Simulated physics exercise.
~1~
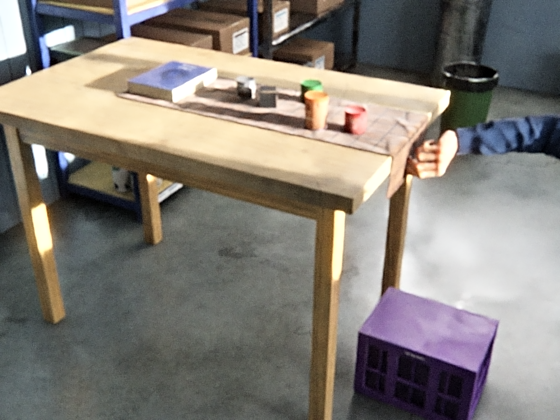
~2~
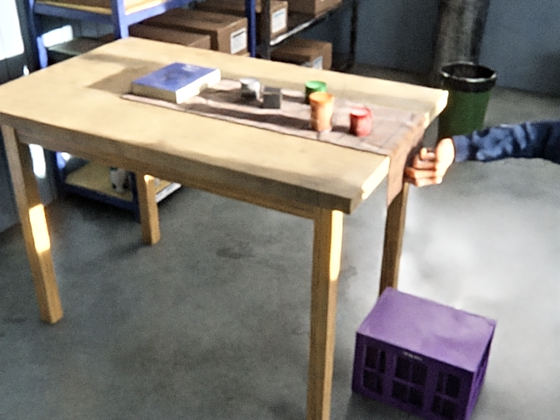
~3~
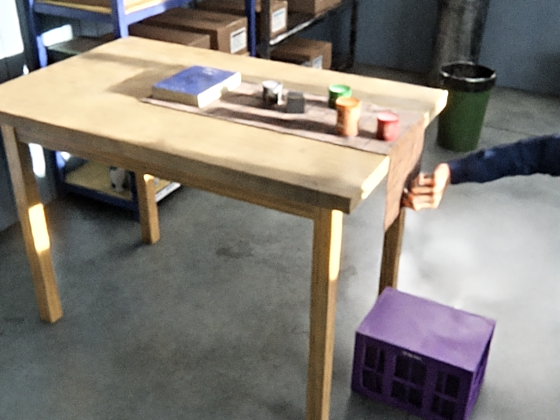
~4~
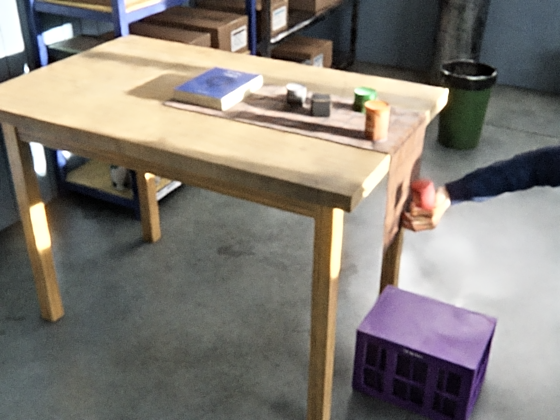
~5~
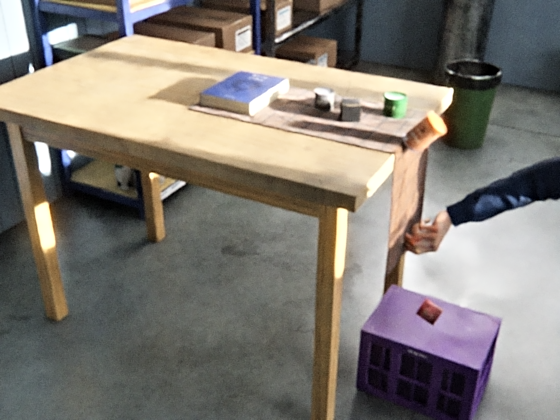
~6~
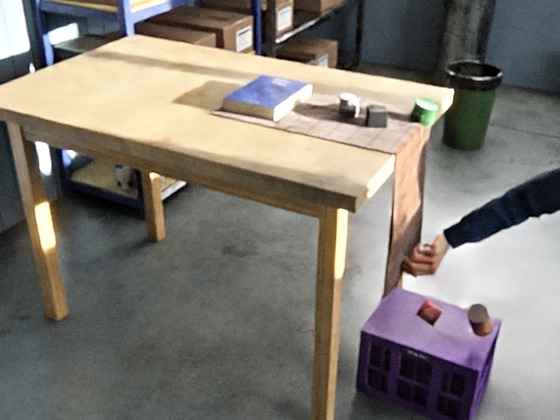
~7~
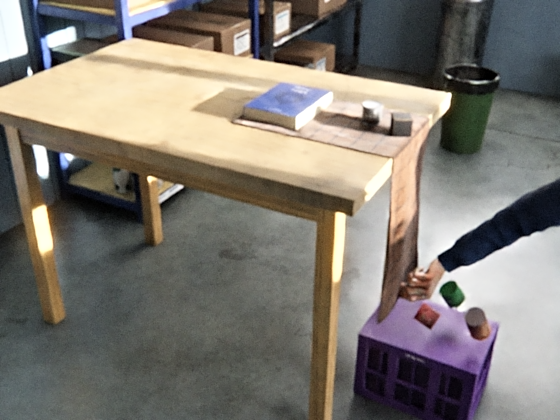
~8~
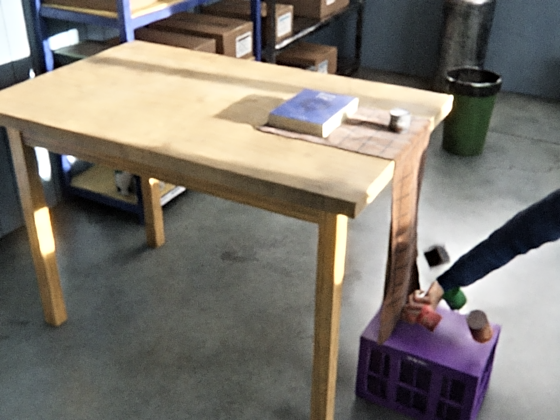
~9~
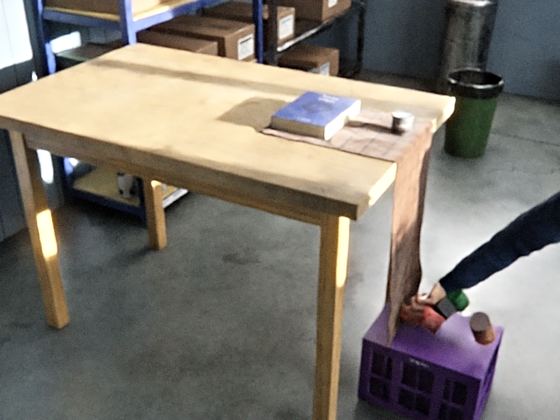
A hand slowly pulls a brown runner, dropping four small containers while one stays tabletop.
